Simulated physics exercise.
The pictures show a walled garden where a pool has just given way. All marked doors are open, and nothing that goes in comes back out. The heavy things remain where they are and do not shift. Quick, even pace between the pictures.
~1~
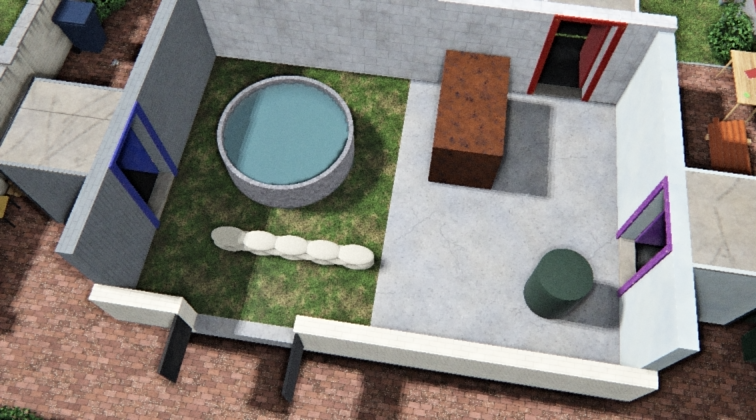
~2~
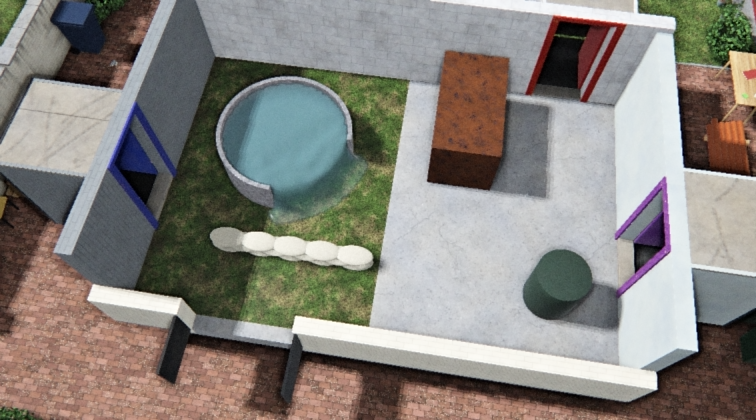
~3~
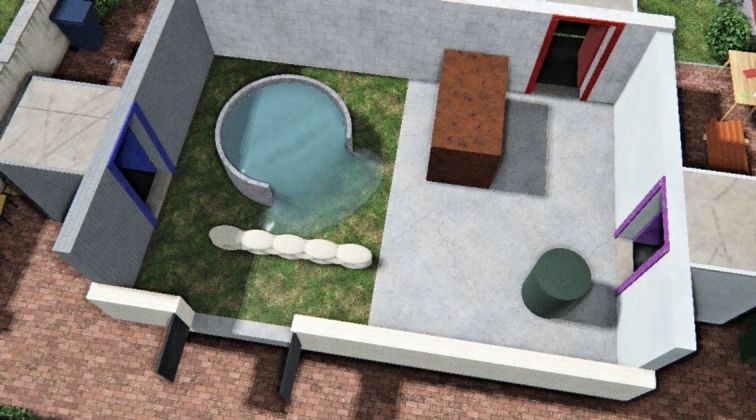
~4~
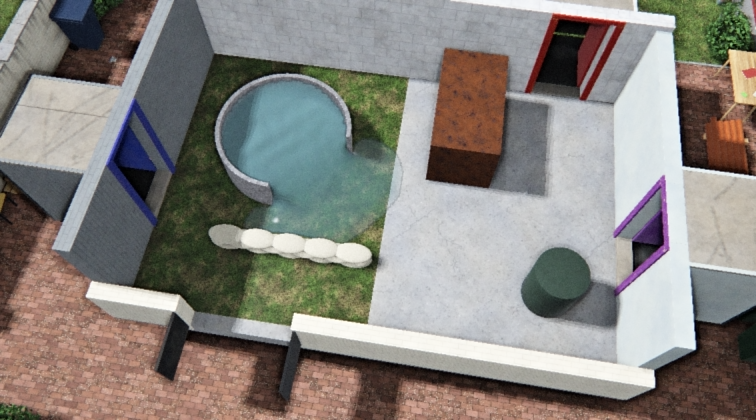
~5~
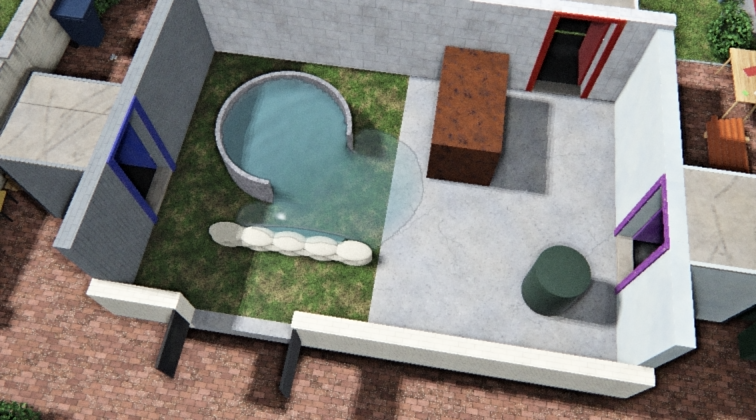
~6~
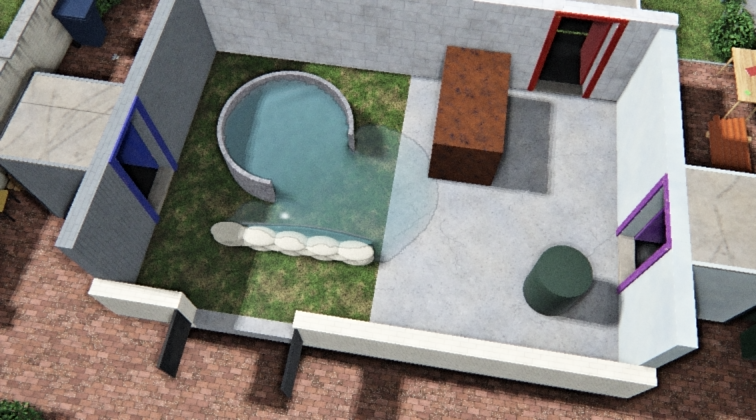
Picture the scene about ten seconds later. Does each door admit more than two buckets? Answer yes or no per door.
Answers: The red door: Yes; the blue door: No; the purple door: Yes.
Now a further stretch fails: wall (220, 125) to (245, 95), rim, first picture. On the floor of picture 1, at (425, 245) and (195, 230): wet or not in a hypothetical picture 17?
Untouched; soaked.
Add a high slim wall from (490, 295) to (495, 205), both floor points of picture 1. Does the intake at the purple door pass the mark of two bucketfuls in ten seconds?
From my reading, I'd say the purple door gets less than that.
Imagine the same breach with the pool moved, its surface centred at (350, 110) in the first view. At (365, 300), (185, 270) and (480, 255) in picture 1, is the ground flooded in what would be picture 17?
Result: Inundated; spared; inundated.
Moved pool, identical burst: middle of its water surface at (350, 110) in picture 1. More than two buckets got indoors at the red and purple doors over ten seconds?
The red one is over, the purple one holds.
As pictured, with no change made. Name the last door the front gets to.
The red-painted one.
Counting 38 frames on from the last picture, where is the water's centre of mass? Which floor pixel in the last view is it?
That puts it at around (405, 207).
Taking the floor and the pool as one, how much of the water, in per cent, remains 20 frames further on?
About 98 per cent.
A moment on, water covers 30 % of the floor; the red door not reached, the blue door not reached, the purple door not reached.
Next, water covers 45 % of the floor; the red door not reached, the blue door wet at the sill, nothing in, the purple door not reached.
Then, water covers 65 % of the floor; the red door not reached, the blue door wet at the sill, nothing in, the purple door over two buckets in.
Later, water covers 90 % of the floor; the red door under two buckets in, the blue door wet at the sill, nothing in, the purple door far over two buckets in.
In the end, water covers 95 % of the floor; the red door over two buckets in, the blue door wet at the sill, nothing in, the purple door far over two buckets in.
